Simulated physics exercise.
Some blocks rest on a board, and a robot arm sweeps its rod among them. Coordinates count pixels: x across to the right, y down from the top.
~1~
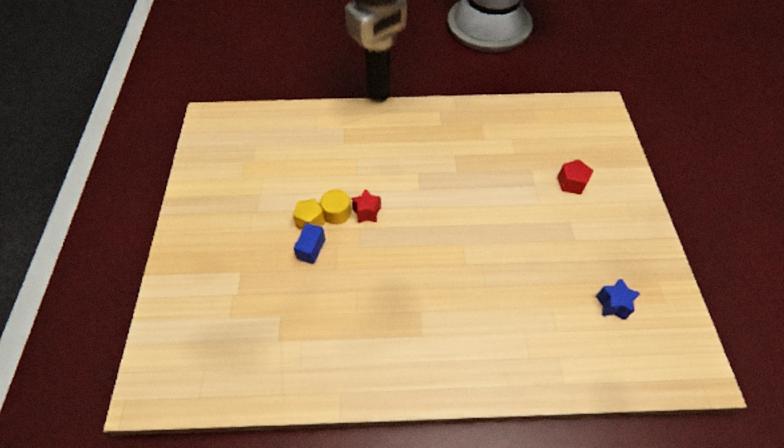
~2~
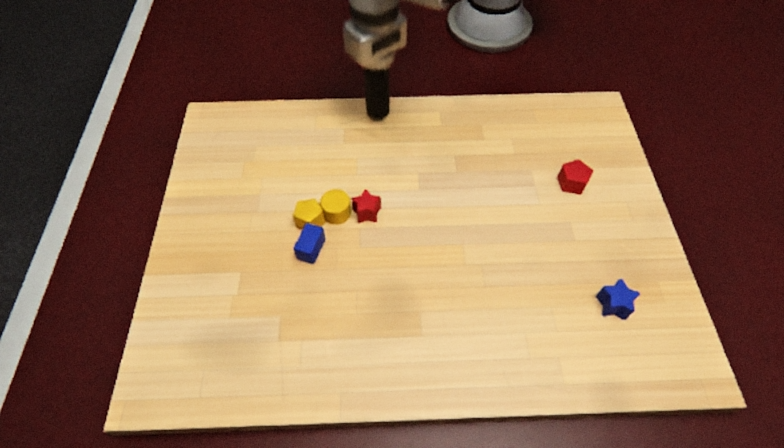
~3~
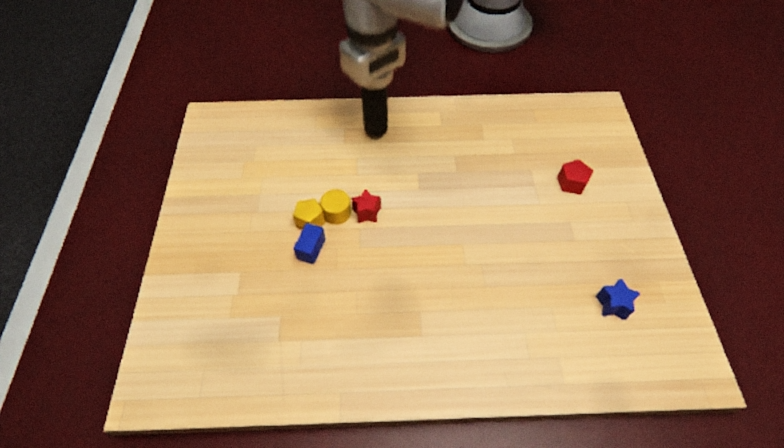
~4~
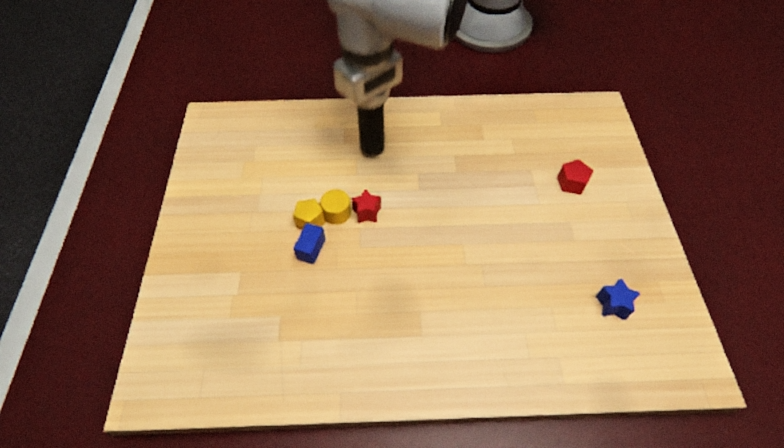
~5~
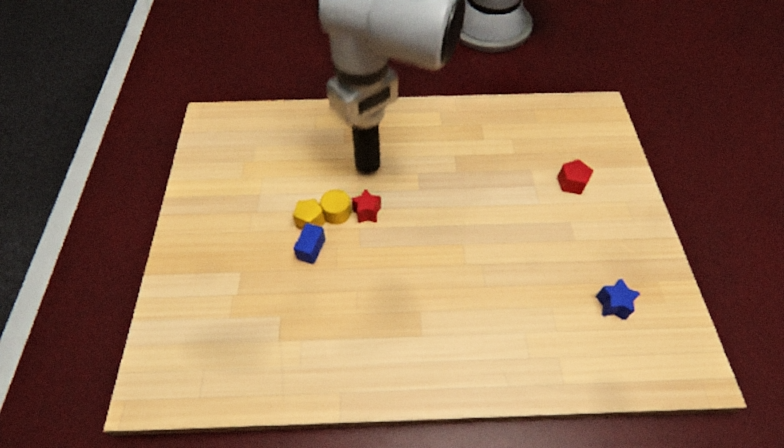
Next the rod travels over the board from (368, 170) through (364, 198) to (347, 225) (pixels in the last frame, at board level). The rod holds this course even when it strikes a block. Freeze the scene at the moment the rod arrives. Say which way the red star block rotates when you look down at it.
The turn is anti-clockwise.
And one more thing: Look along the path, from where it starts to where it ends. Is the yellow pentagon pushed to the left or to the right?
Its sideways move is to the right.
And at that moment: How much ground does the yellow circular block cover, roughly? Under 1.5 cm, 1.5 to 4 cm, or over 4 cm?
By the end of the path, it will have gone between 1.5 and 4 cm.
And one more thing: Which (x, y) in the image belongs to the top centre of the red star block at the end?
The middle of the upper face of the red star block will lie at about (364, 226) in the picture.
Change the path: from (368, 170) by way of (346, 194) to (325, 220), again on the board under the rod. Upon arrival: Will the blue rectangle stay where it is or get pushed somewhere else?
It will end up elsewhere.
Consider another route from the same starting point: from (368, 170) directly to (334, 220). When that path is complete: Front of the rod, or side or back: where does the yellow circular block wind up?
I expect it to be in front.
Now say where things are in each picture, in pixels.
The first frame shows lower end of the rod (379, 94), tops of blocks, yellow pentagon (307, 209), blue rectangle (308, 238), yellow circular block (335, 201), red star block (366, 201).
The second frame shows rod (378, 112), blocks as before.
The third frame shows rod (376, 130), blocks as before.
The fourth frame shows rod (372, 147), blocks as before.
The fifth frame shows rod (368, 165), yellow pentagon (307, 209), blue rectangle (308, 238), yellow circular block (335, 201), red star block (366, 201).
What follows on the original path. One third of the way, rod (365, 184); nothing pushed yet.
Two thirds of the way, rod (359, 203); yellow pentagon (303, 210); yellow circular block (331, 204); red star block (367, 218), turned 25° anticlockwise.
At the end, rod (346, 220); yellow pentagon (288, 212), turned 25° clockwise; blue rectangle (303, 243), turned 15° anticlockwise; yellow circular block (316, 216); red star block (364, 226), turned 85° anticlockwise.
